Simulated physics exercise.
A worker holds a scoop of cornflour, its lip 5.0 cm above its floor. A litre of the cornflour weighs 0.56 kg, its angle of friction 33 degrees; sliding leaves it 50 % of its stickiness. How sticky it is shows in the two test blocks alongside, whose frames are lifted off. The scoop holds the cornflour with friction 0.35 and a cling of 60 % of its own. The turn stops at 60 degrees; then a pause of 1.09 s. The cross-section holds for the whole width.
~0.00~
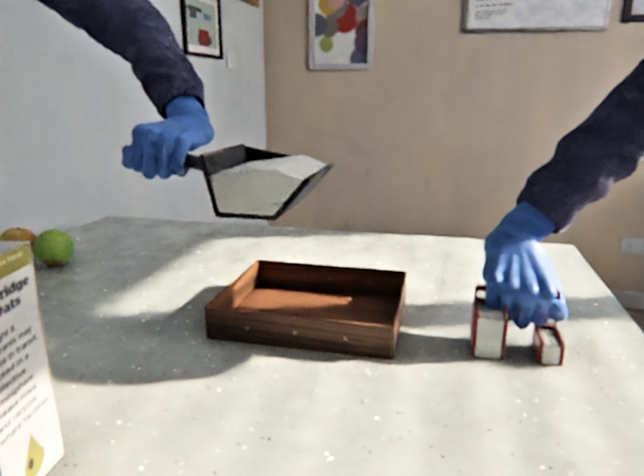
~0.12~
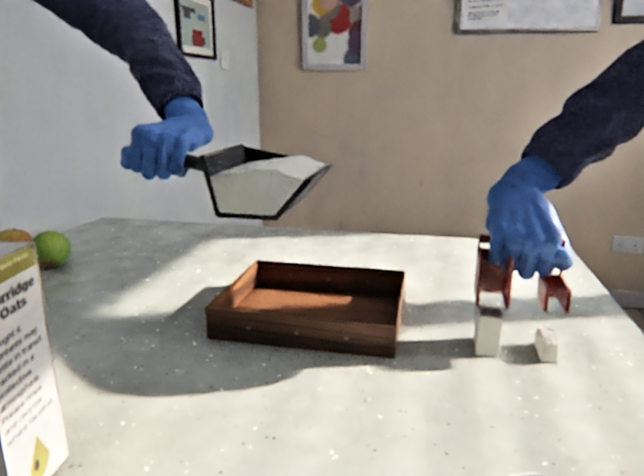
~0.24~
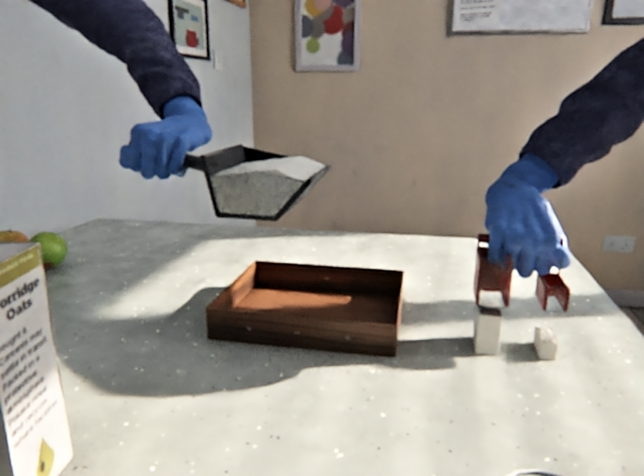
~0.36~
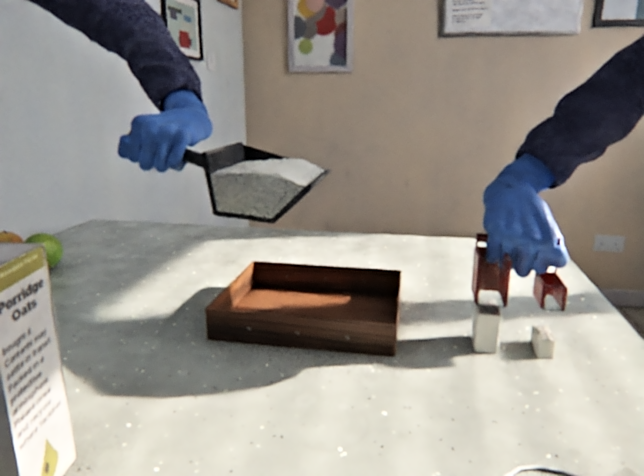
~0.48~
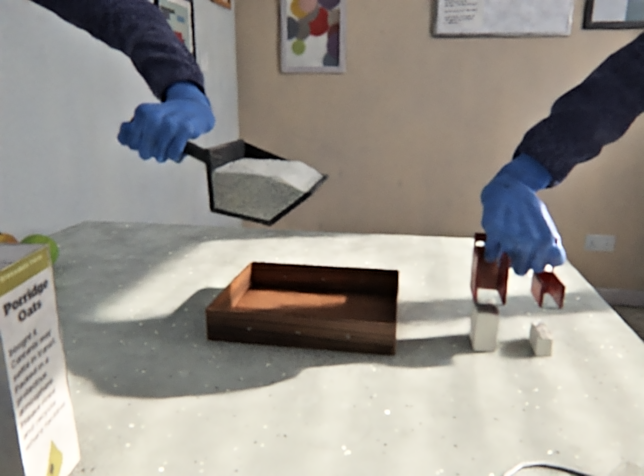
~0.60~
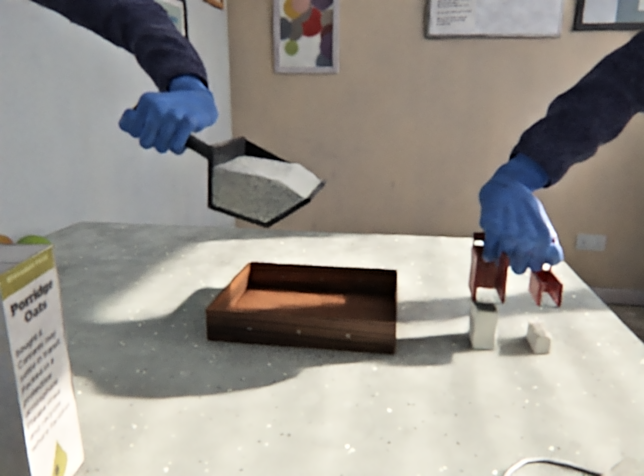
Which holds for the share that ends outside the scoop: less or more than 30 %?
The share that ends outside the scoop is less than 30 %.
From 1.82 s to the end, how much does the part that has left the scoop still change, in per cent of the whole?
Some 0 per cent.
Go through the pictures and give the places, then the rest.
Lip at (305, 179), tilt 0 degrees; highest point of the cornflour at (273, 169); test blocks 5.5 cm, 2.6 cm high (left to right), in the first picture.
Lip at (306, 179), tilt 0 degrees; highest point of the cornflour at (274, 169); test blocks 5.5 cm, 2.6 cm high (left to right), in the second picture.
Lip at (307, 180), tilt 1 degrees; highest point of the cornflour at (276, 170); test blocks 5.5 cm, 2.6 cm high (left to right), in the third picture.
Lip at (307, 185), tilt 5 degrees; highest point of the cornflour at (275, 172); test blocks 5.5 cm, 2.6 cm high (left to right), in the fourth picture.
Lip at (307, 192), tilt 11 degrees; highest point of the cornflour at (220, 172); test blocks 5.5 cm, 2.6 cm high (left to right), in the fifth picture.
Lip at (307, 198), tilt 17 degrees; highest point of the cornflour at (221, 169); test blocks 5.5 cm, 2.6 cm high (left to right), in the sixth picture.
By 0.97 s, the scoop is at 34 degrees and 0 % has left it.
By 1.40 s, the scoop is at 54 degrees and 0 % has left it.
By 1.82 s, the scoop is at 60 degrees and 0 % has left it.
By 2.25 s, the scoop is at 60 degrees and 0 % has left it.
By 2.36 s, at the end, the scoop is at 60 degrees and 0 % has left it.
